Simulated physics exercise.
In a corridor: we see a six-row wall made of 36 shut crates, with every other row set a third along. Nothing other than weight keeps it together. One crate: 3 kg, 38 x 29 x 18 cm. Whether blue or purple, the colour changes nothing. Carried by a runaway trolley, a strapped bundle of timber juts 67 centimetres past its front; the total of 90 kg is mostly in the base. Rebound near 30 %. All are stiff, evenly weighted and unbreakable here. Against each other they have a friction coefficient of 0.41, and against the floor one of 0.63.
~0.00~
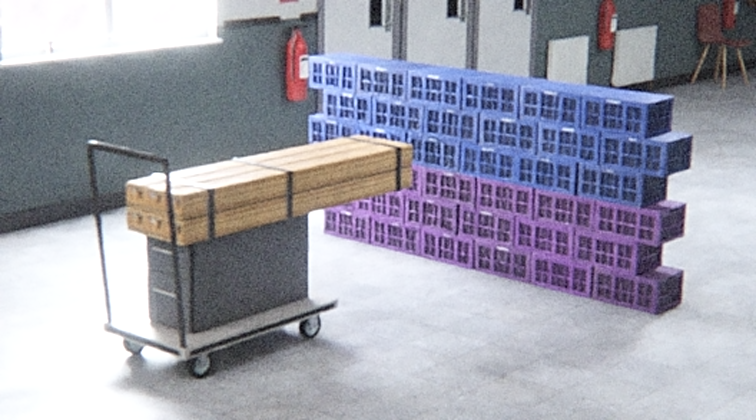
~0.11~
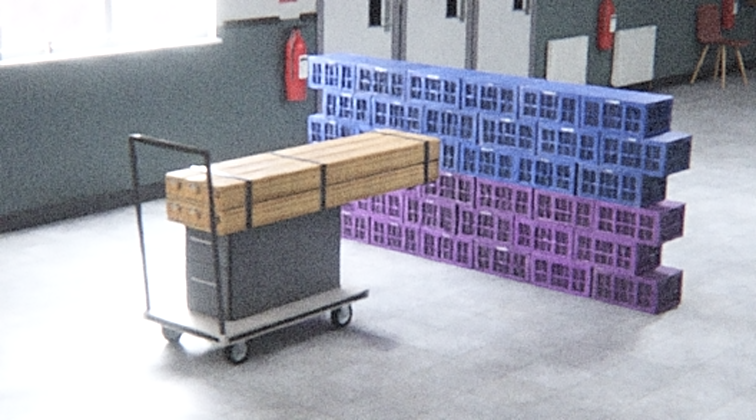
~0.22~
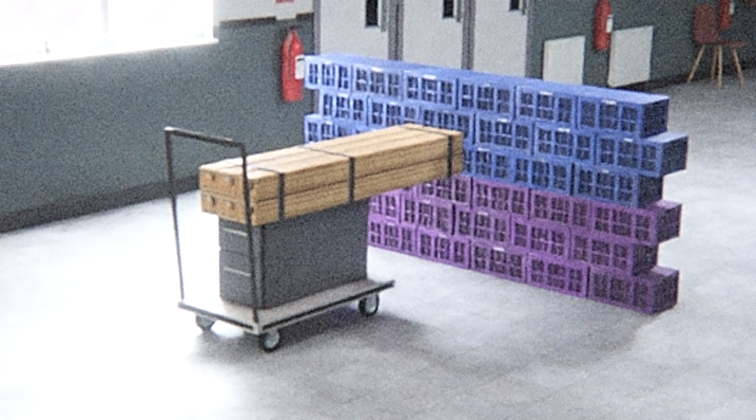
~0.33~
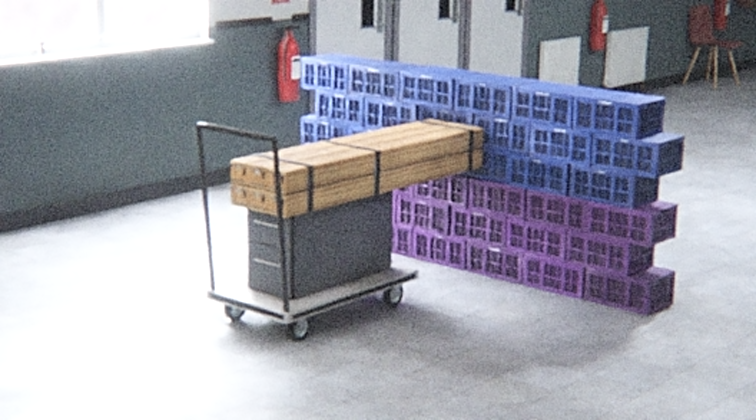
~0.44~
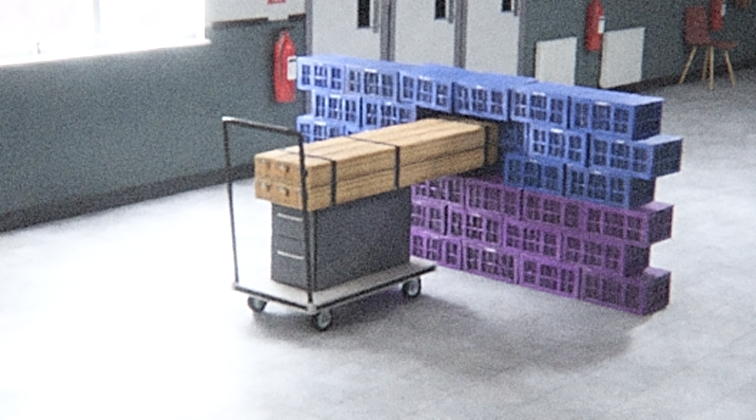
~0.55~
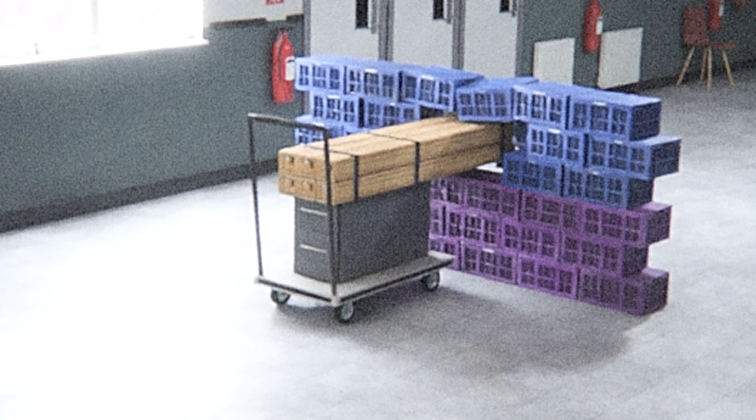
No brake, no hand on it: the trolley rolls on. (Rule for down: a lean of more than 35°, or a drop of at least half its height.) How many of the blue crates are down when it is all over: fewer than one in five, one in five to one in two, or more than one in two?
One in five to one in two.
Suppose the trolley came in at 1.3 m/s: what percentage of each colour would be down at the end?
The purple would finish 0 in a hundred down, the blue 50 in a hundred.
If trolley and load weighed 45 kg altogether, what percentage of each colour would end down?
Result: Purple 0, blue 30 %.
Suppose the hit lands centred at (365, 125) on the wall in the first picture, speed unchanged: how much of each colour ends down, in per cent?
In that case purple 0, blue 30 per cent.
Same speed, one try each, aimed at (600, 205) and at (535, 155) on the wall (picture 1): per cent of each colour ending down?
For purple it's 10 then 0 per cent, for blue 30 then 40 per cent.
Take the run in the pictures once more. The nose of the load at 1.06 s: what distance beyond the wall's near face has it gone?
At that moment, around 95 cm past it.
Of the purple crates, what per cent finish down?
By colour: Purple 0 per cent.
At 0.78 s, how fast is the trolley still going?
1.2 m/s, roughly.
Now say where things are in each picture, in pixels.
In the first picture (each place is the centre of the face we see best; the camera pans a little), load (406, 159) 67 cm short of the wall; top blue crate (434, 90); top purple crate (626, 223); all as stacked.
The second picture shows load (434, 152) 44 cm short of the wall; top blue crate (433, 90).
The third picture shows load (457, 146) 20 cm short of the wall; top blue crate (430, 90).
The fourth picture shows load (478, 141) 28 mm into the wall's line; top blue crate (426, 90); 4 have shifted.
The fifth picture shows load (493, 137) 22 cm into the wall's line; top blue crate (425, 91) tilted 5°; 10 have shifted.
The sixth picture shows load (509, 133) 40 cm into the wall's line; top blue crate (427, 91) moved 8 cm; top purple crate (612, 225); 12 have shifted.
By 0.78 s, load 75 cm past the wall's line, still rolling; 4 of the 18 blue crates down (4 of 36 in all colours); top blue crate tilted 13°.
By 1.06 s, load 95 cm past the wall's line, still rolling; 5 of the 18 blue crates down (5 of 36 in all colours); top blue crate tilted 14°.
When it is over (2.1 s), load 98 cm past the wall's line, stopped; 5 of the 18 blue crates down (5 of 36 in all colours); top blue crate tilted 14°; top purple crate unmoved. That is 28 per cent. In pixels of the last frame, middles, top blue crate near (462, 88), top purple crate near (626, 220).
